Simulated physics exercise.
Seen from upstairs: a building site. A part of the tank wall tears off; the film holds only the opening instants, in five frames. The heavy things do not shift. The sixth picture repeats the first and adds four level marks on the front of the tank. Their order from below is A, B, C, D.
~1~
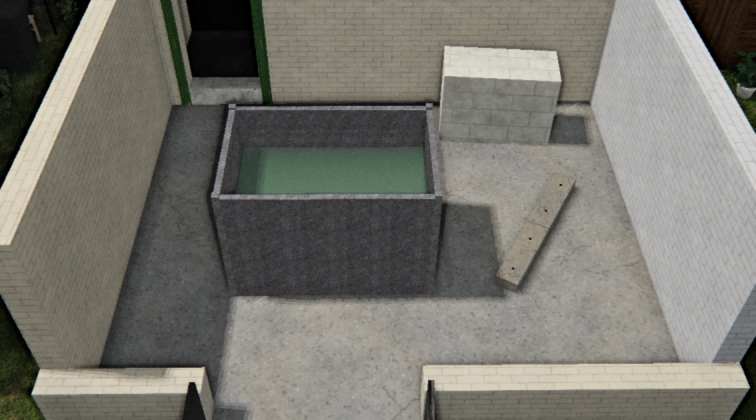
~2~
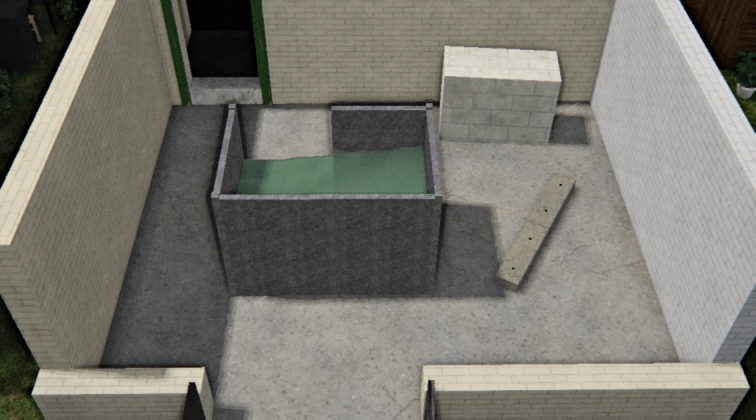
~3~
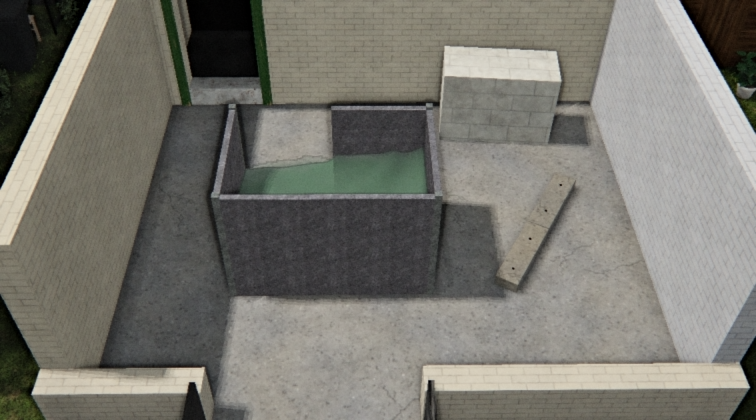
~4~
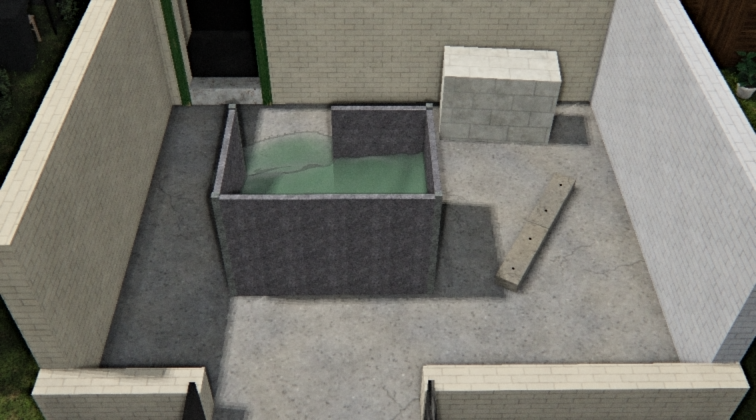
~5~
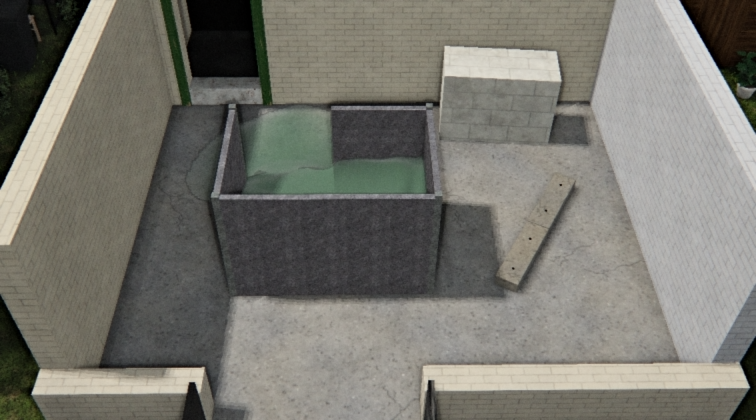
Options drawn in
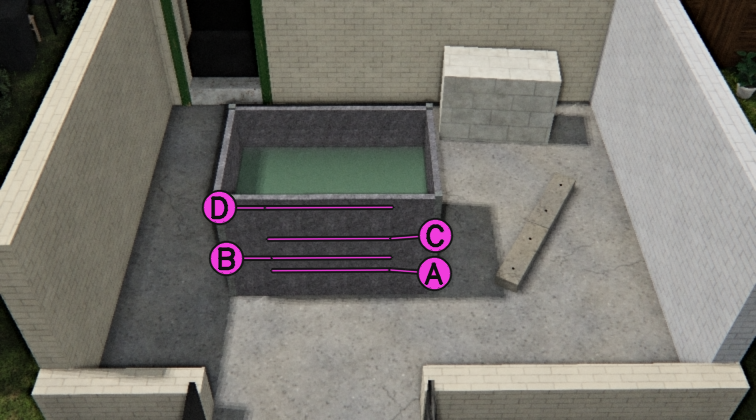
The clip opens on a walled yard seen from above, with green water resting in a dark rectangular tank. Part of the tank's back wall disappears, and the water's surface grows uneven, dipping at the left. Water then spreads out behind the tank through the gap and reaches the ground to its left.
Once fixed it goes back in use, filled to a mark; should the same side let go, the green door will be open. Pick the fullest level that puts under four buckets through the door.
It is B.
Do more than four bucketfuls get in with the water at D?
Yes.
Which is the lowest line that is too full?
That would be C.
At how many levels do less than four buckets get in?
Two.
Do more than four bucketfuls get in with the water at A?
No, that is safe.
On the marked copy, A at (331, 270); B at (330, 257); C at (329, 238); D at (328, 207); from the bottom up A, B, C, D.
With A, nothing gets over.
With B, a bucket or two gets in.
With C, about 11 bucketfuls get in.
With D, dozens of bucketfuls pour in.
